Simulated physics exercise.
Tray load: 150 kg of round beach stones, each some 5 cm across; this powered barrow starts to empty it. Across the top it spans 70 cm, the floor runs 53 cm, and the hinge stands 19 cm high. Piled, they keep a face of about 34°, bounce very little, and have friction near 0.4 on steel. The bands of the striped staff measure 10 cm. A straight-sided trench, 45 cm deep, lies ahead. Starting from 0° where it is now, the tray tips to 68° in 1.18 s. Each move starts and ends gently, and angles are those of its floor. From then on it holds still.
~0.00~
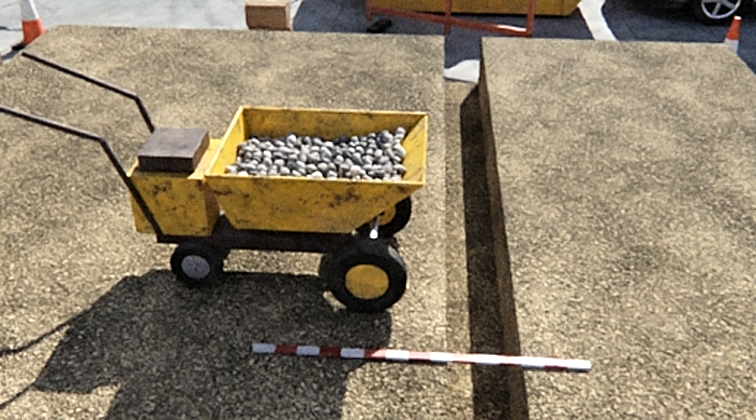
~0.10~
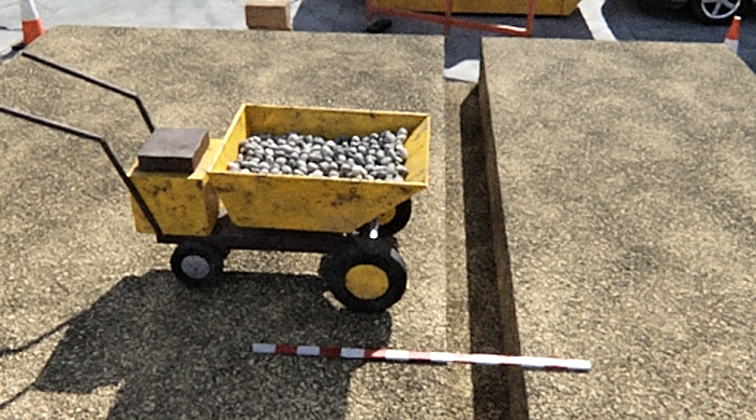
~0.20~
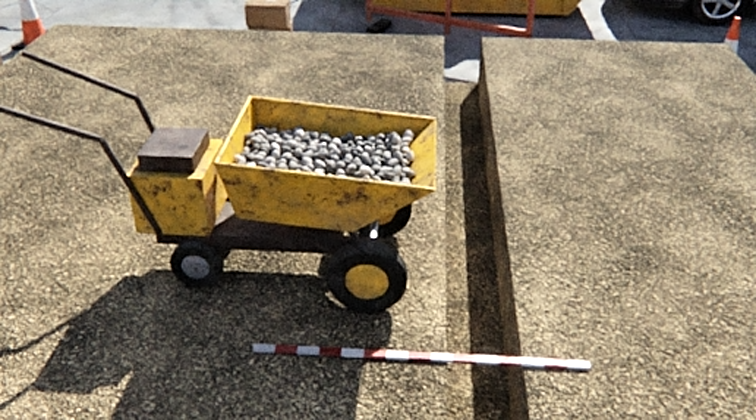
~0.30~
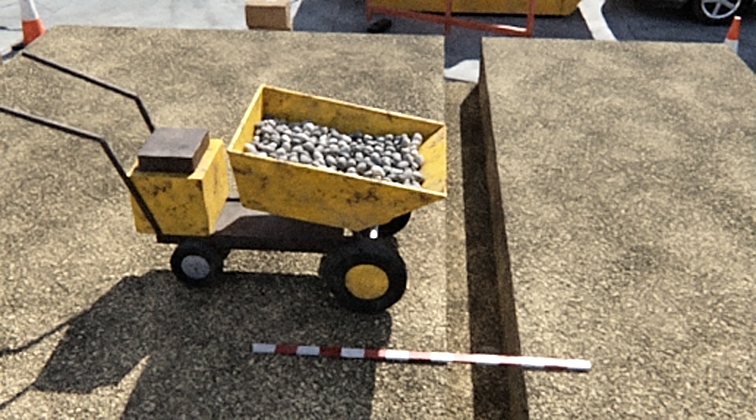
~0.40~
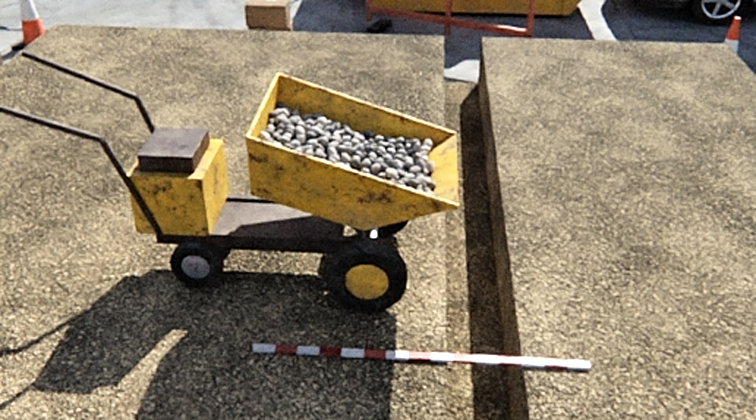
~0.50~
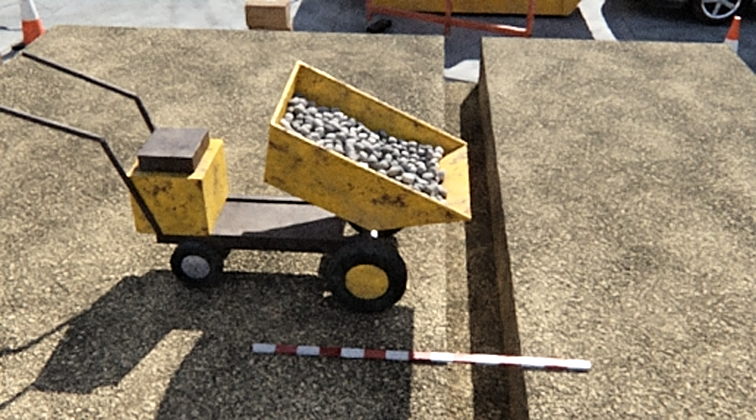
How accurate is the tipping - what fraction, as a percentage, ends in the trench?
Close to 31 in every hundred.
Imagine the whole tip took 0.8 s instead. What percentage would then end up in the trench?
Near 25 per cent.
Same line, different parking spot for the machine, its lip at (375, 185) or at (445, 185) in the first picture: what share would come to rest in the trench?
Roughly 85 in a hundred from the first, 15 in a hundred from the second.
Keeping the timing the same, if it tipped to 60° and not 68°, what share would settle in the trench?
Some 35 in a hundred, I'd say.
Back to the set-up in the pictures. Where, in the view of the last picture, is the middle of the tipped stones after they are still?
Roughly (552, 275), I'd say.
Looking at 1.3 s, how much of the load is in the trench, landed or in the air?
About 10 per cent by then.
After 0.9 s the floor is at 57°; 100 % in the tray; the foremost stones are at (491, 235).
After 1.3 s the floor is at 68°; 53 % in the tray, 12 % in the trench, 36 % past the trench; the foremost stones are at (591, 279).
After 1.6 s the floor is at 68°; 10 % in the tray, 22 % in the trench, 68 % past the trench; the foremost stones are at (697, 284).
After 3.6 s the floor is at 68°; 0 % in the tray, 31 % in the trench, 69 % past the trench; the foremost stones are past the picture's edge.
